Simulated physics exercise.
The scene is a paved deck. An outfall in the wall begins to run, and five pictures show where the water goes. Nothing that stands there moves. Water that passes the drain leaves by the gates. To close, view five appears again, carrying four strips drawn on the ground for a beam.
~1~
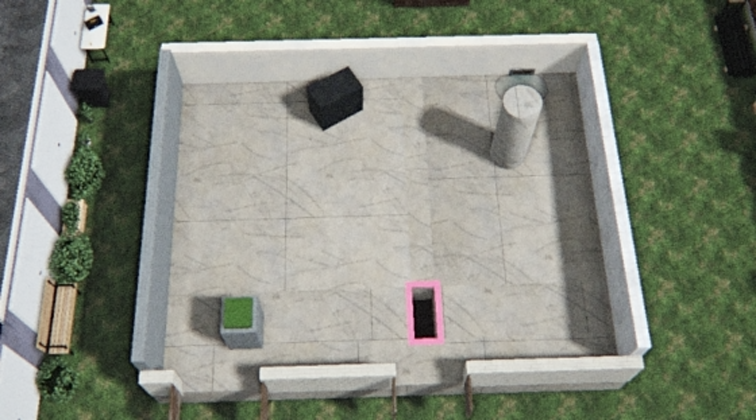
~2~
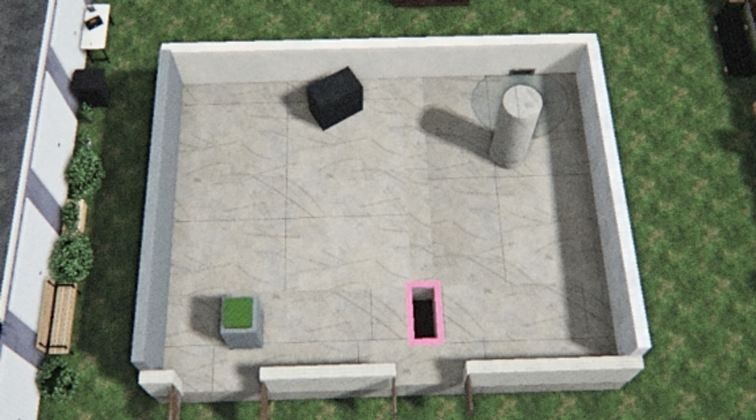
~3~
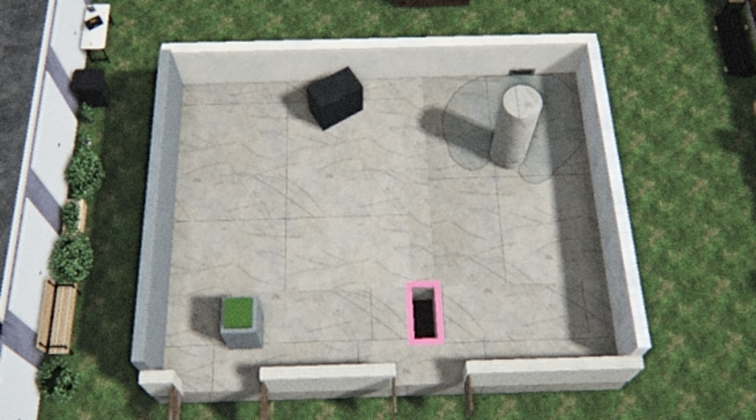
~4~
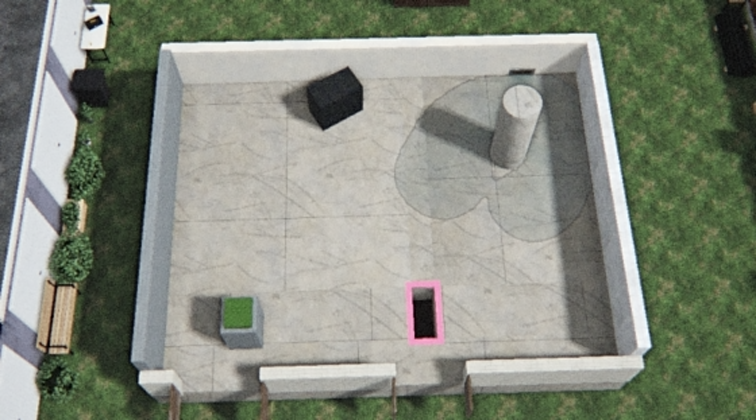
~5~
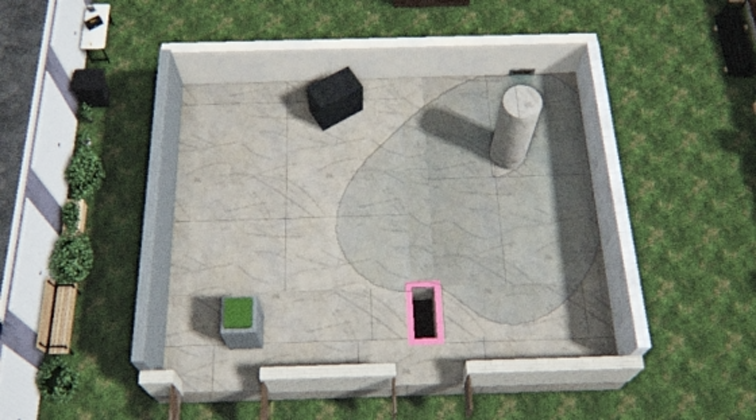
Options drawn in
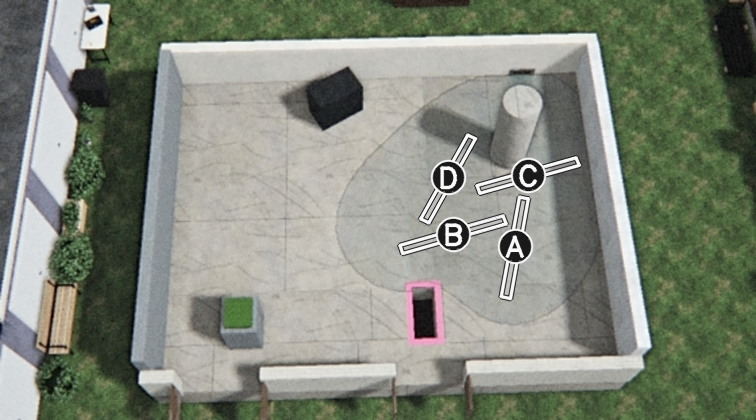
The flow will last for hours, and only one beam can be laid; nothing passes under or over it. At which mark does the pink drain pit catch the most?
Use place D.
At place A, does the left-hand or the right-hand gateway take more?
The left one.
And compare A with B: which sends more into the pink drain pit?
That is place A.
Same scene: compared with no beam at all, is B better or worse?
Place B is worse.
In white, A from (505, 297) to (523, 198); B from (401, 249) to (504, 219); C from (478, 189) to (577, 161); D from (424, 220) to (471, 136).
If A is chosen, about 19 % of the stream goes into the pink drain pit, about 79 % out by the gates.
If B is chosen, about 9 % of the stream goes into the pink drain pit, about 89 % out by the gates.
If C is chosen, about 16 % of the stream goes into the pink drain pit, about 81 % out by the gates.
If D is chosen, about 26 % of the stream goes into the pink drain pit, about 72 % out by the gates.
